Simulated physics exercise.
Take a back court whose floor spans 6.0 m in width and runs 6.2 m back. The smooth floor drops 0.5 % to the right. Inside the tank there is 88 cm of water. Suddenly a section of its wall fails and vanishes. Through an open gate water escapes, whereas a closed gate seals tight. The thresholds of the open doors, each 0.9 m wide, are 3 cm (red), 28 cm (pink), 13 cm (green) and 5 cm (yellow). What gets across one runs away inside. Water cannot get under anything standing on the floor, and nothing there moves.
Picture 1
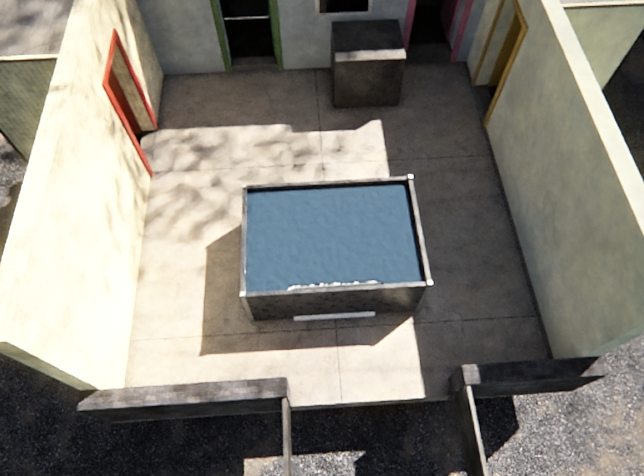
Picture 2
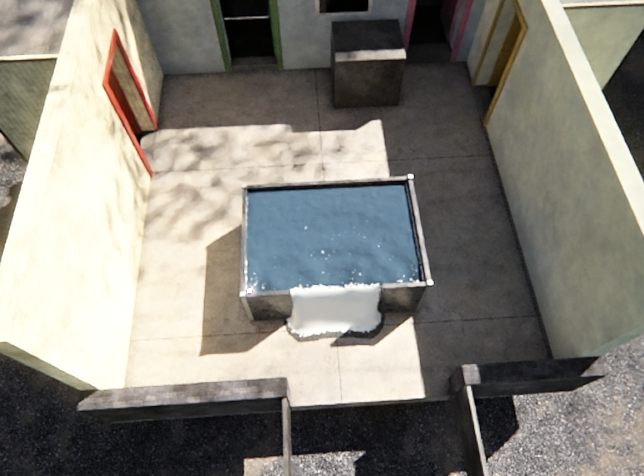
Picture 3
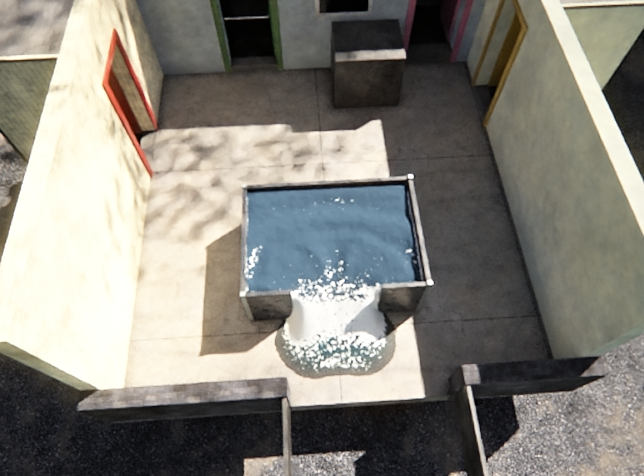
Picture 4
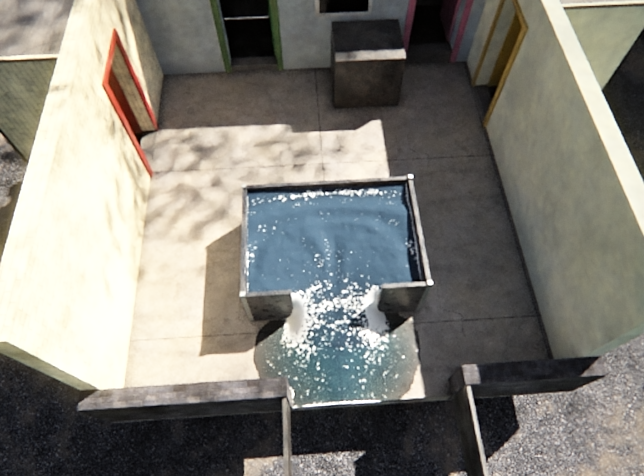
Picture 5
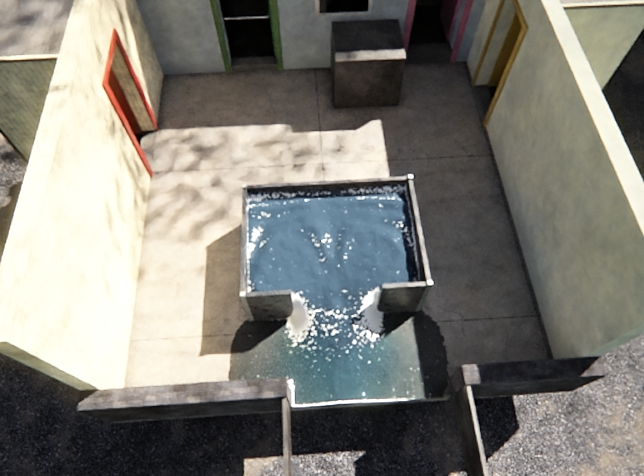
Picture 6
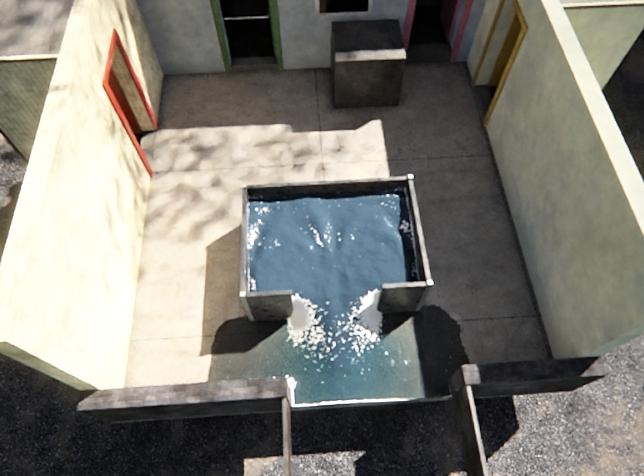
At the start, still blue water fills a rectangular tank in a walled courtyard. Part of the tank's near wall vanishes and white, foaming water pours through the gap, spreading over the floor to the front opening, then widening sideways along the front walls as the level in the tank drops.
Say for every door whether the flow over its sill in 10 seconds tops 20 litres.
Result: Red door - falls short; pink door - falls short; green door - falls short; yellow door - falls short.
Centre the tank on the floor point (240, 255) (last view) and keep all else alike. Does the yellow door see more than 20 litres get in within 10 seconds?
With that change, the limit at the yellow door is surpassed.
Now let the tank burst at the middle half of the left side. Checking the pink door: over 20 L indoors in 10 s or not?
So for pink: No.
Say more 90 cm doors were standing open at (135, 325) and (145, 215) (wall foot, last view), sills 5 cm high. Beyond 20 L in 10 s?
First door beyond the limit, second door short of the limit.
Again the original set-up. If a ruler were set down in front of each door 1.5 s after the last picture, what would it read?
You'd get red at 0 cm, pink at 0 cm, green at 0 cm, and yellow at 0 cm.
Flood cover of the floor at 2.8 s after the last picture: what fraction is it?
Roughly 30 % of the floor.
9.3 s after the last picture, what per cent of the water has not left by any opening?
Some 24 out of every hundred parts.
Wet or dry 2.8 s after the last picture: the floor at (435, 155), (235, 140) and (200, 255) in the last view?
The first point is not yet hit, the second is not yet hit and the third is awash.
Then, 0.7 s after the last picture water covers 15 % of the floor and is deepest (44 cm) near (329, 323); red door not reached, pink door not reached, green door not reached, yellow door not reached.
Then, 1.5 s after the last picture water covers 20 % of the floor and is deepest (31 cm) near (341, 322); red door not reached, pink door not reached, green door not reached, yellow door not reached.
Then, 2.8 s after the last picture water covers 30 % of the floor and is deepest (23 cm) near (329, 323); red door 2 cm at the sill, 0 L in, pink door not reached, green door not reached, yellow door not reached.
Then, 5.3 s after the last picture water covers 45 % of the floor and is deepest (13 cm) near (329, 323); red door 2 cm at the sill, 0 L in, pink door not reached, green door 2 cm at the sill, 0 L in, yellow door not reached.
Then, 9.3 s after the last picture water covers 50 % of the floor and is deepest (7 cm) near (329, 323); red door 1 cm at the sill, 0 L in, pink door not reached, green door 3 cm at the sill, 0 L in, yellow door not reached.
